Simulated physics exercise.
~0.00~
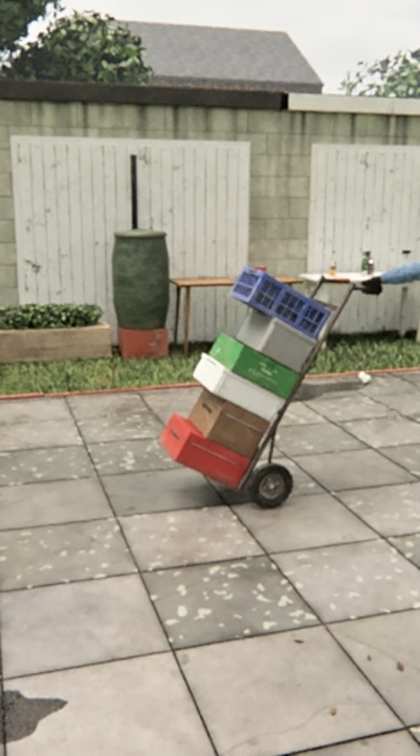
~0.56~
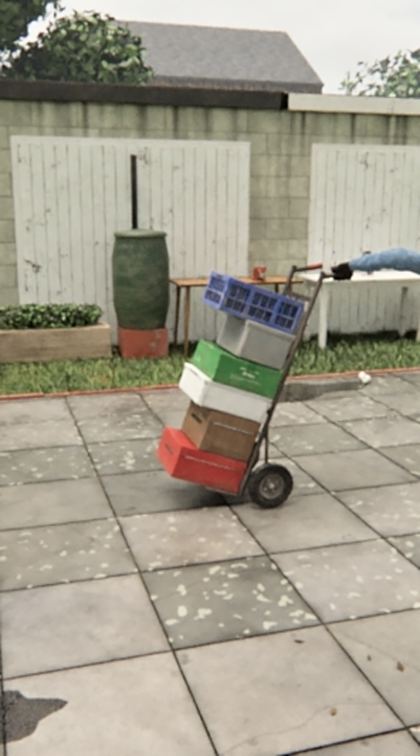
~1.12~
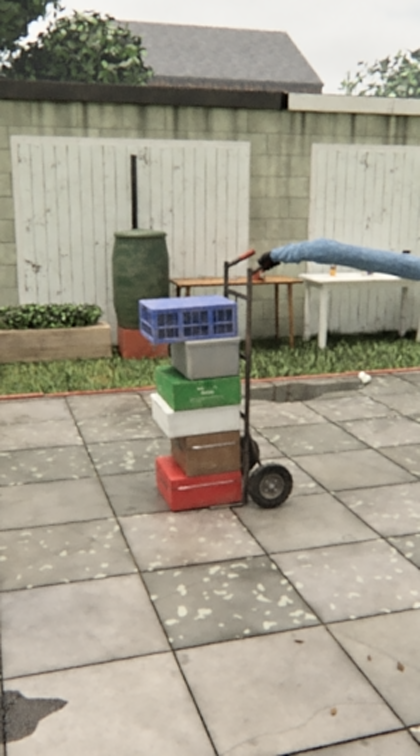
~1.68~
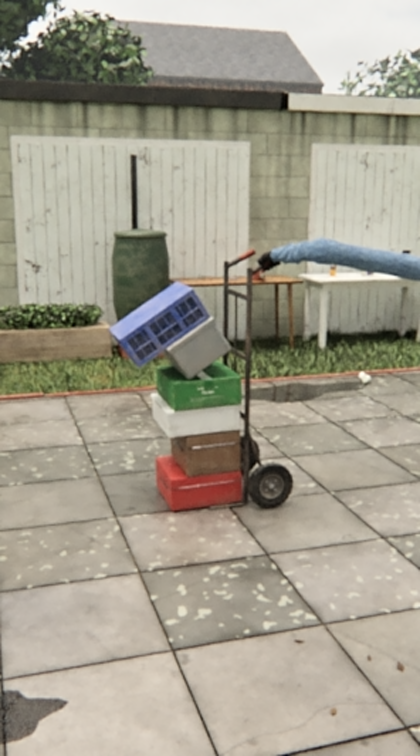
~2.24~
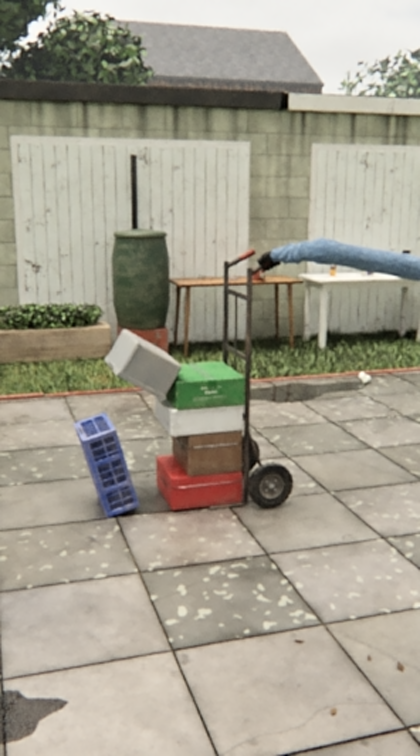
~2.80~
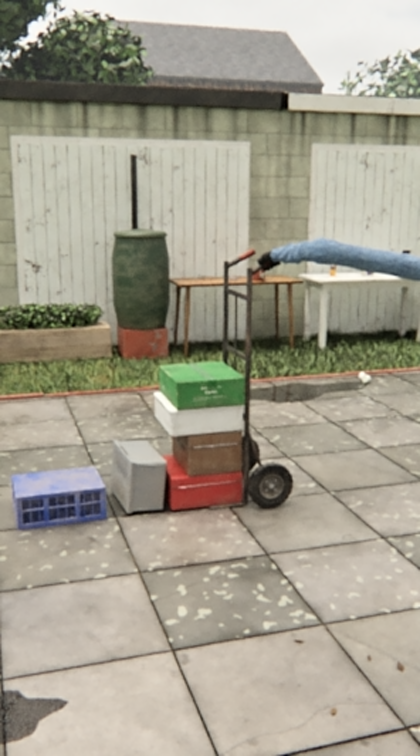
A tall stack of boxes and crates leans back on a hand truck in a paved yard, seen from the side, with white doors, a green barrel and tables behind. Red is at the bottom, then brown, white, green and grey, with a blue crate on top. A blue-sleeved arm with a dark glove tips the truck upright from the right. The blue crate and grey tote tilt off the left side and fall. The blue crate ends on the paving at far left, the grey tote beside the red box, while the other four stay stacked.
